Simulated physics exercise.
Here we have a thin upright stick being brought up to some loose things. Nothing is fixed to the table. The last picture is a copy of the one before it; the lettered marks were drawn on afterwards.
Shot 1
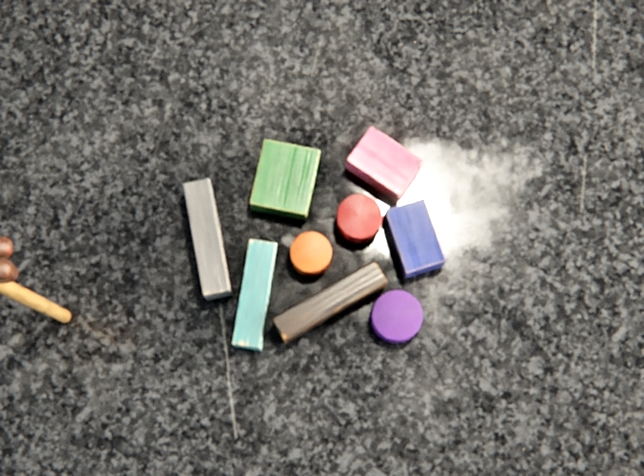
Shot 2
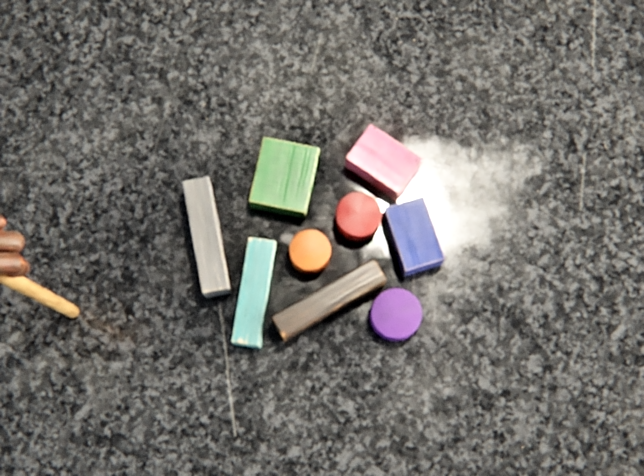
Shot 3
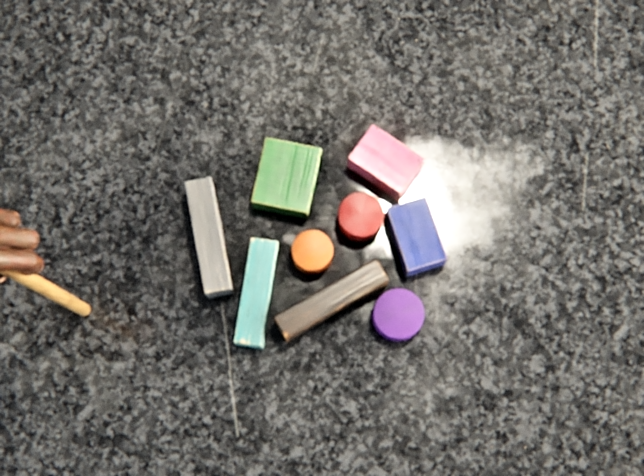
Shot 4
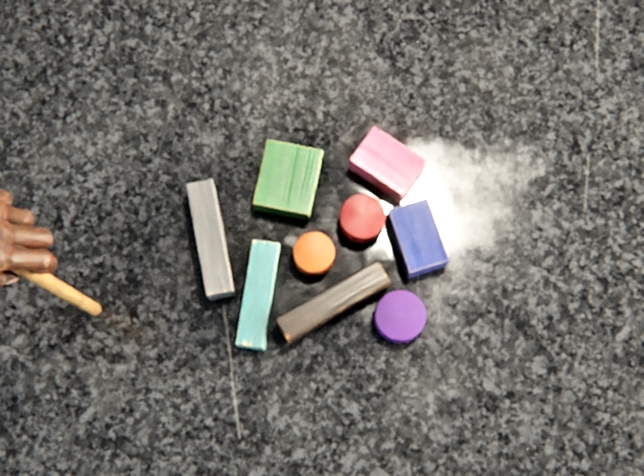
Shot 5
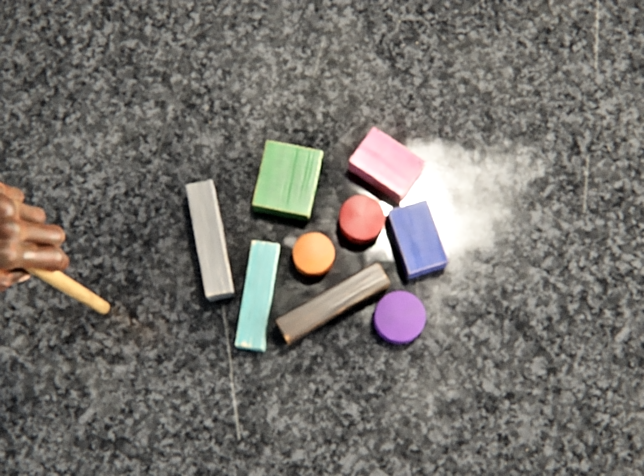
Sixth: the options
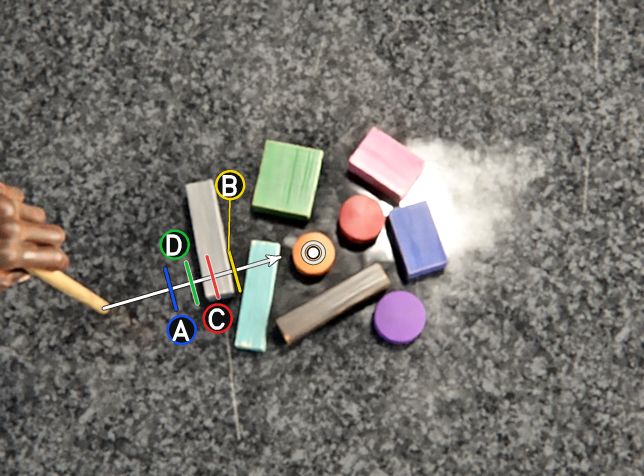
A hand holding a thin, light-coloured stick edges in from the left across a speckled dark surface, more of its fingers coming into view as the stick's tip shifts slightly rightward. The loose coloured blocks, bars and round tins, clustered beside a white patch, stay where they are.
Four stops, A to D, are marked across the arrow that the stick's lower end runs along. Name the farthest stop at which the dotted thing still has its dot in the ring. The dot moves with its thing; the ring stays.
The farthest safe stop is C.
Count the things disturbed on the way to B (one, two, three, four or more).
It has moved three.
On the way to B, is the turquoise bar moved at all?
Yes.
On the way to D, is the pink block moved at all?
No.
On the copy, A at (170, 289); B at (235, 271); C at (213, 277); D at (192, 283); the arrow from (104, 308) to (280, 257); the white dot at (313, 252).
On C. First, foot of the stick (144, 297).
Then, foot of the stick (185, 285).
Finally, foot of the stick (213, 277); grey bar (218, 238); turquoise bar (264, 296); the dot is still in its ring.
By contrast, A keeps the dot in but is short; B shifts the dotted thing to (335, 262); D keeps the dot in but is short.
